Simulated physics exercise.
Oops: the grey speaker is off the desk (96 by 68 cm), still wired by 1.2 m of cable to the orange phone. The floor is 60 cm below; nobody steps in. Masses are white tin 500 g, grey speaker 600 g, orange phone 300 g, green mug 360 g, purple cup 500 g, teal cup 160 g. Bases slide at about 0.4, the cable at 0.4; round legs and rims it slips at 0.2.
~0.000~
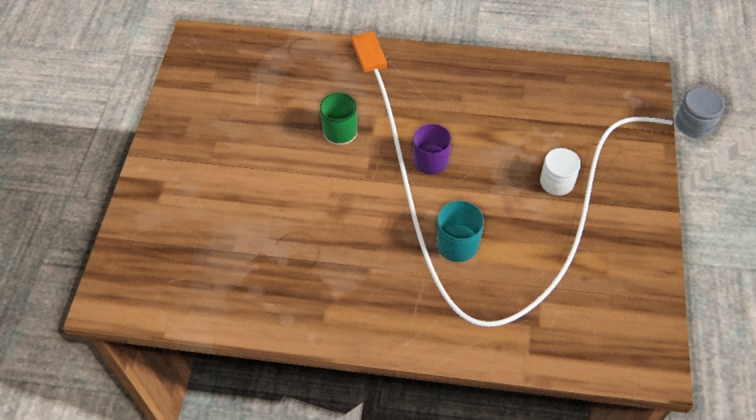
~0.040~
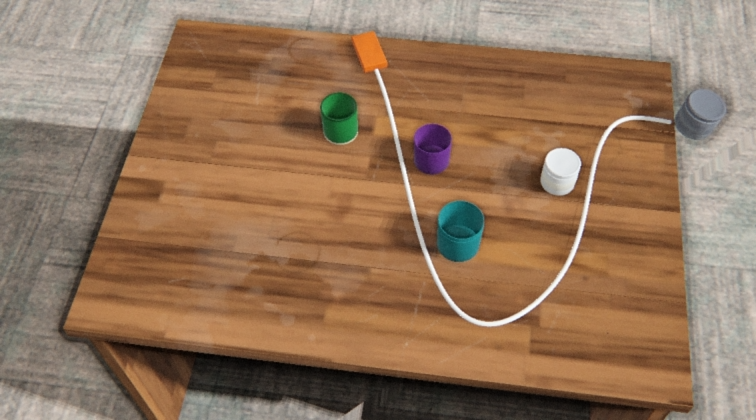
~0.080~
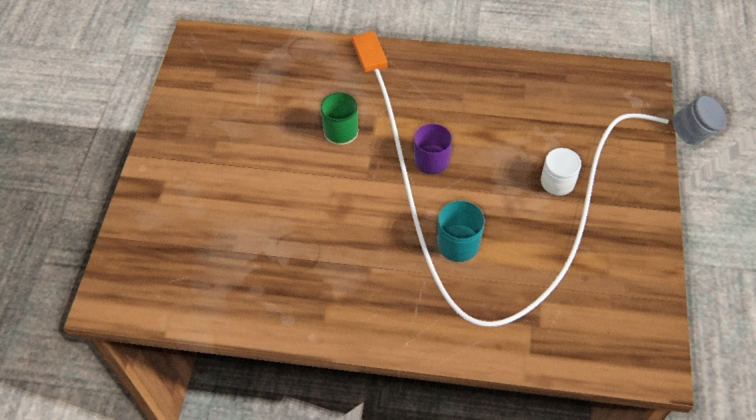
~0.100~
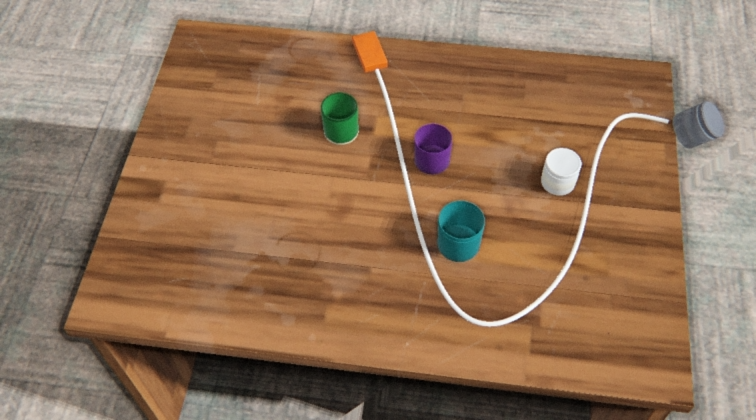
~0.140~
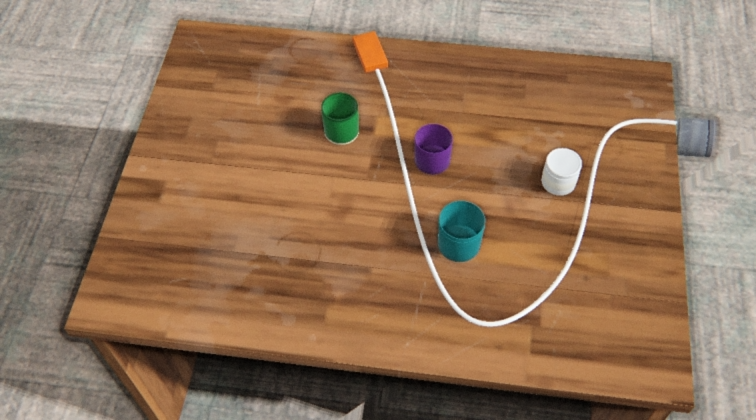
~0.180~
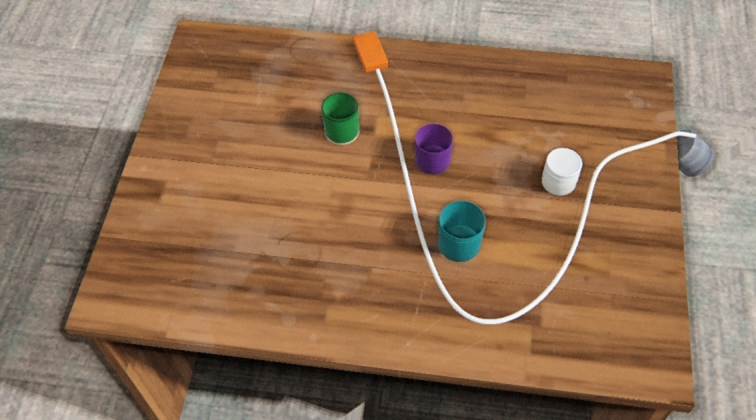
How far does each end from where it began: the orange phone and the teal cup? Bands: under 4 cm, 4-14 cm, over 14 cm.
In order: The orange phone moves a moderate way; the teal cup travels a long way.
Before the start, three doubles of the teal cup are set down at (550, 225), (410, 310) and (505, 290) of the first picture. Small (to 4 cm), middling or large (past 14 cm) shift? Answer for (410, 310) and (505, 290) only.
In turn: Small, large.
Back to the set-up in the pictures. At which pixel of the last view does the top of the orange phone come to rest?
Around (380, 76).
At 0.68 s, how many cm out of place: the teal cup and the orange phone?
About: Teal cup 50 cm, orange phone 8 cm.
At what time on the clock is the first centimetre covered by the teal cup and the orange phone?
Teal cup 0.32 s, orange phone 0.36 s.
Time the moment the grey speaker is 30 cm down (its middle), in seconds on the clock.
That is: 0.30 s.
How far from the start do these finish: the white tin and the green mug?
About: White tin 0 cm, green mug 0 cm.
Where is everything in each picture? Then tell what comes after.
The first picture shows orange phone (369, 49); teal cup (461, 220); cable runs through (613, 127) (581, 225) (499, 323) (417, 225) (392, 122).
The second picture shows grey speaker (705, 103); cable runs through (612, 126) (499, 323) (392, 122).
The third picture shows grey speaker (699, 120); cable runs through (611, 126) (500, 323) (393, 122).
The fourth picture shows grey speaker (698, 125); cable runs through (612, 126) (500, 323) (393, 122).
The fifth picture shows grey speaker (695, 138); cable runs through (616, 128) (500, 323) (393, 122).
The sixth picture shows orange phone (370, 49); teal cup (462, 220); cable runs through (647, 144) (582, 222) (502, 320) (418, 225) (394, 122).
At 0.4 s, the cable's tail end at (382, 85); teal cup 20 cm off its start, orange phone 4 cm off its start, grey speaker over the edge.
At 0.7 s, the cable's tail end at (387, 98); teal cup 52 cm off its start, orange phone 7 cm off its start, grey speaker over the edge.
At 0.9 s, the cable's tail end at (387, 98); teal cup over the edge, orange phone 7 cm off its start at (380, 76), grey speaker over the edge.
At 1.2 s, the cable's tail end at (387, 98); teal cup over the edge, orange phone 7 cm off its start, grey speaker over the edge.
At 2.4 s, the cable's tail end at (387, 98); teal cup over the edge, orange phone 7 cm off its start at (380, 76), grey speaker over the edge.
